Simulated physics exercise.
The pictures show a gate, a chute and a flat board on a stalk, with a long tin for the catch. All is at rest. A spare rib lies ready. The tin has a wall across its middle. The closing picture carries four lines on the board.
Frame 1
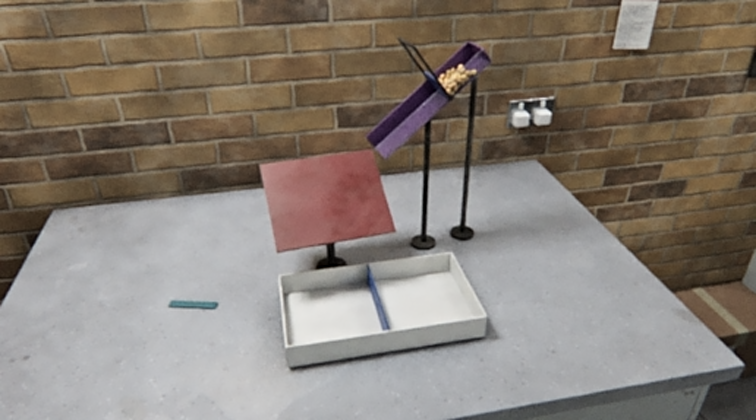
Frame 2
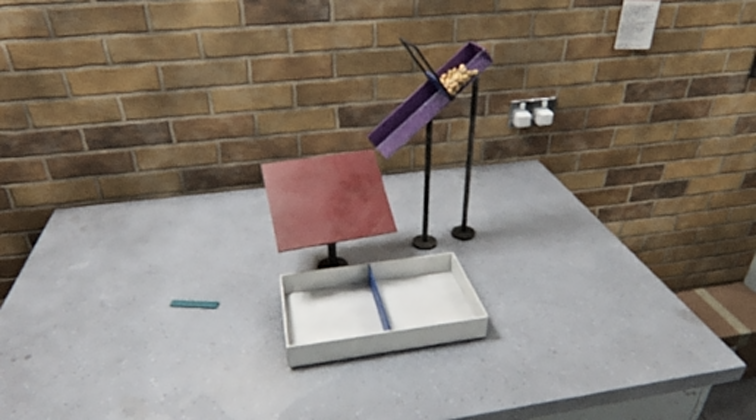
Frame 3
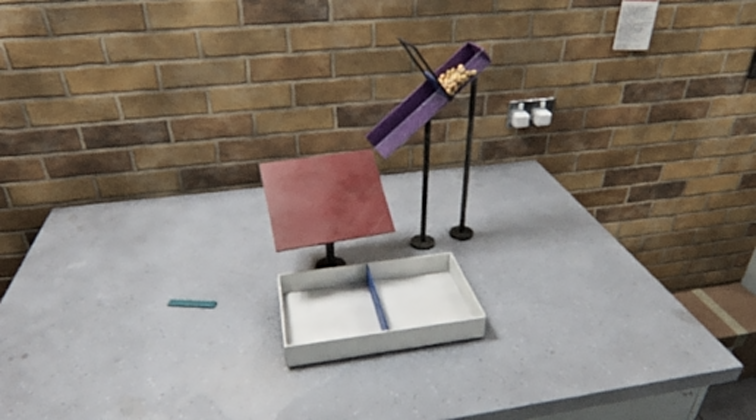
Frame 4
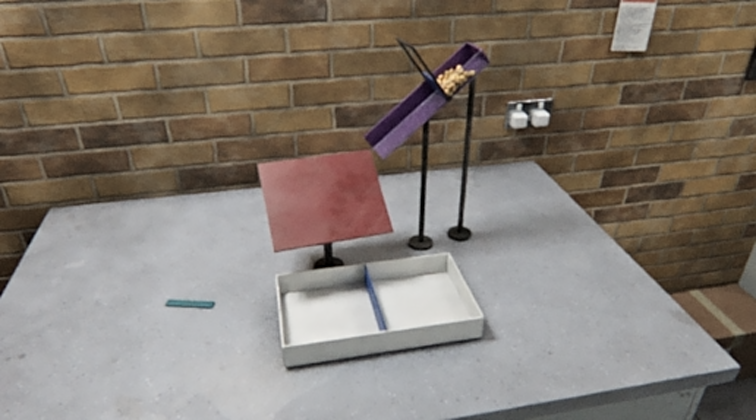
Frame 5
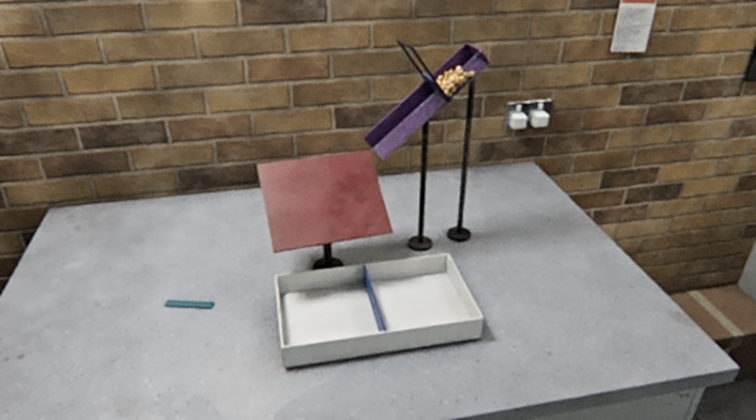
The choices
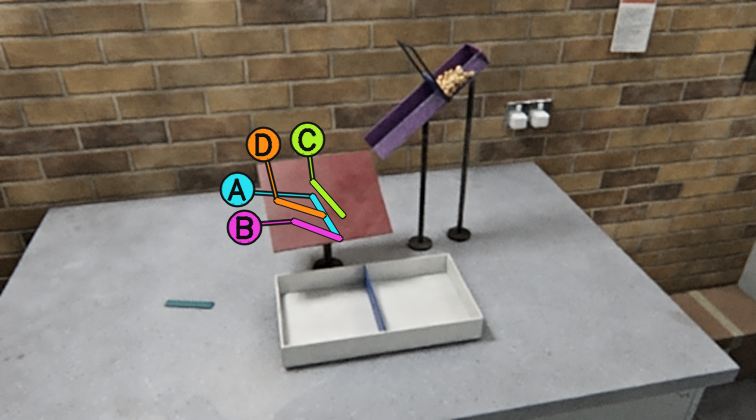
On a grey table against a brick wall, a raised purple chute holds a pile of dried chickpeas behind a gate, above a tilted red board and a divided white tin; nothing moves apart from slight shifts of the view.
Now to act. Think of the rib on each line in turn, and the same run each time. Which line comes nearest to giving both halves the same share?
C works best here.
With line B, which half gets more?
Left.
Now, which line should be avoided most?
D it is.
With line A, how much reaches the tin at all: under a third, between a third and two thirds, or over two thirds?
Over two thirds.
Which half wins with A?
Left.
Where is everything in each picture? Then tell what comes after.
In the first picture, load behind the gate at (450, 82), dried chickpeas; lip of the chute at (380, 153), sloping fairly steeply.
In the second picture, middle of the board at (329, 197), tilted fairly steeply; middle of its low edge at (339, 241); of its high edge at (319, 157).
In the third picture, front corners of the tin at (285, 346) and (485, 316); front end of its middle wall at (388, 331); gate still shut at (432, 79).
In the fourth picture, middle of the load at (448, 83); lip at (378, 154).
In the fifth picture, middle of the load at (448, 83); lip at (378, 154).
On the marked copy, line A from (312, 196) to (336, 234); line B from (294, 221) to (339, 238); line C from (313, 181) to (342, 215); line D from (277, 200) to (323, 215).
With A, of what is caught, most in the left half, a small part in the right.
With B, of what is caught, most in the left half, a small part in the right.
With C, of what is caught, about half in the left half, about half in the right.
With D, of what is caught, nearly all in the left half, a stray few in the right.
